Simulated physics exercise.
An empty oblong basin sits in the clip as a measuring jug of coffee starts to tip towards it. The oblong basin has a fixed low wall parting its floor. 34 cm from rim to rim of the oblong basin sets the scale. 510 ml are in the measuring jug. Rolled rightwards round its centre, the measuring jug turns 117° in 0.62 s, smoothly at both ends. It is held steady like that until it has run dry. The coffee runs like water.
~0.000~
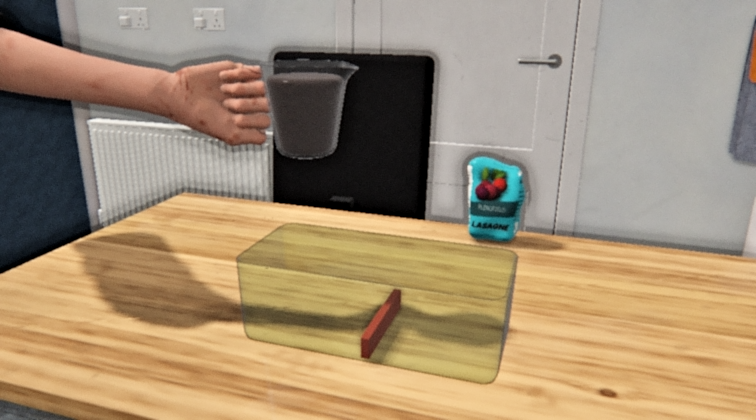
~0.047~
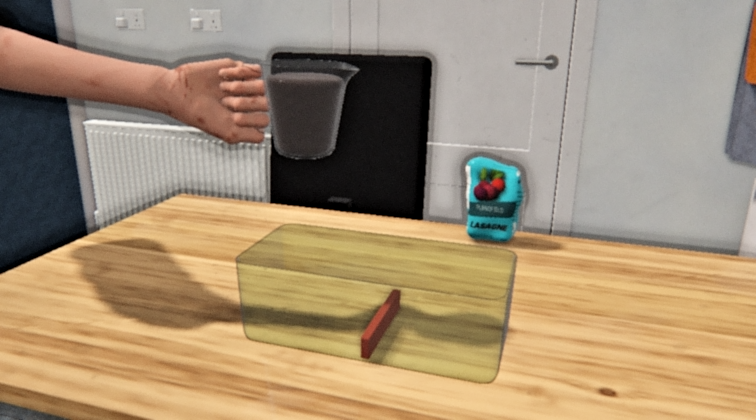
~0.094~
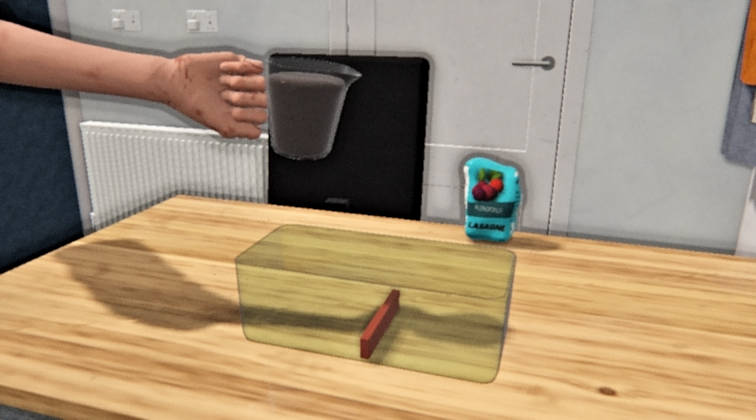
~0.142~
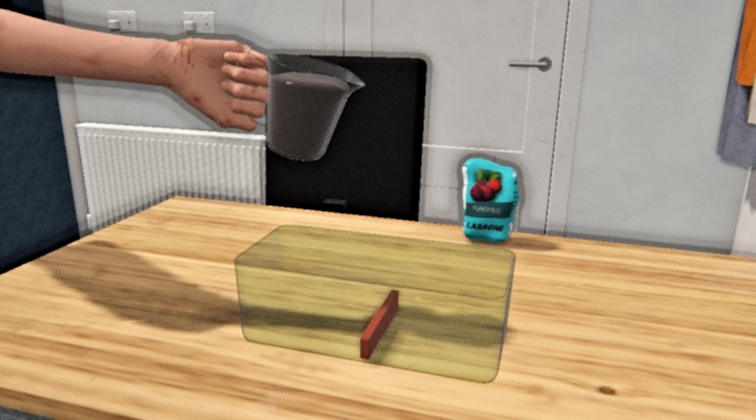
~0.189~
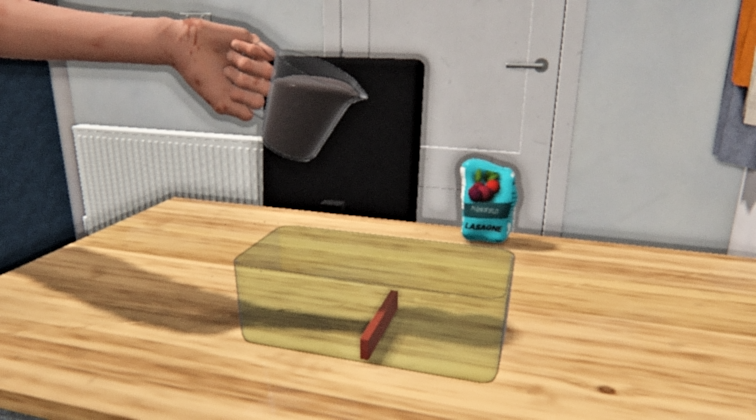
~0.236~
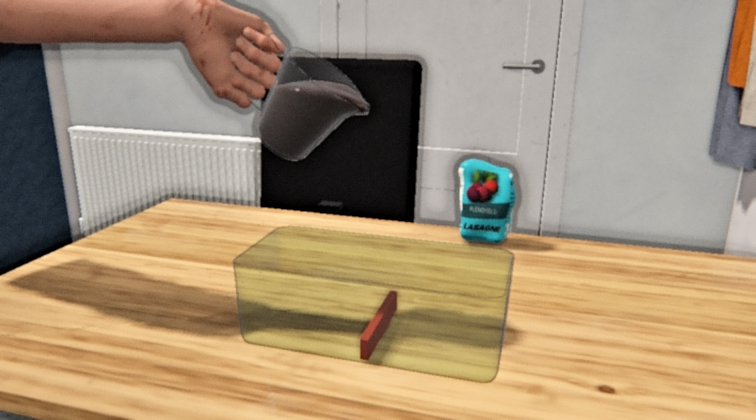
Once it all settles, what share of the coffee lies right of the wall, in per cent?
72 %.
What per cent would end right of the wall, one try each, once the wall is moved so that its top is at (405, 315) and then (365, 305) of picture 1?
The first try gives 35 percent and the second 85 percent.
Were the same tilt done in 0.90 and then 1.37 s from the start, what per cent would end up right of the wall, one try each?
Try 1: Approx. 80 %; try 2: Approx. 85 %.
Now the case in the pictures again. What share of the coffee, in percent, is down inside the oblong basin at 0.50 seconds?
Some 26 per cent.
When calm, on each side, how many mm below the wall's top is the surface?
Some 24 mm on the left and 14 mm on the right.
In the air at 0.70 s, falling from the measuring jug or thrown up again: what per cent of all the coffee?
Something like 14 per cent of the total.
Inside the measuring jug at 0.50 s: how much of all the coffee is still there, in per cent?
About 36 percent.
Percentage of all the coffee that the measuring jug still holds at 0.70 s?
2 per cent or so.
After 0.50 s the tilt is 107° and 36 per cent is still to pour, 0 is left of the wall and 25 right of it.
After 0.70 s the tilt is 117° and 2 per cent is still to pour, 18 is left of the wall and 67 right of it.
After 0.90 s the tilt is 117° and 0 per cent is still to pour, 24 is left of the wall and 72 right of it.
After 1.12 s the tilt is 117° and 0 per cent is still to pour, 24 is left of the wall and 72 right of it.
In the end 24 per cent lies left of the wall, 72 right of it and 4 outside.
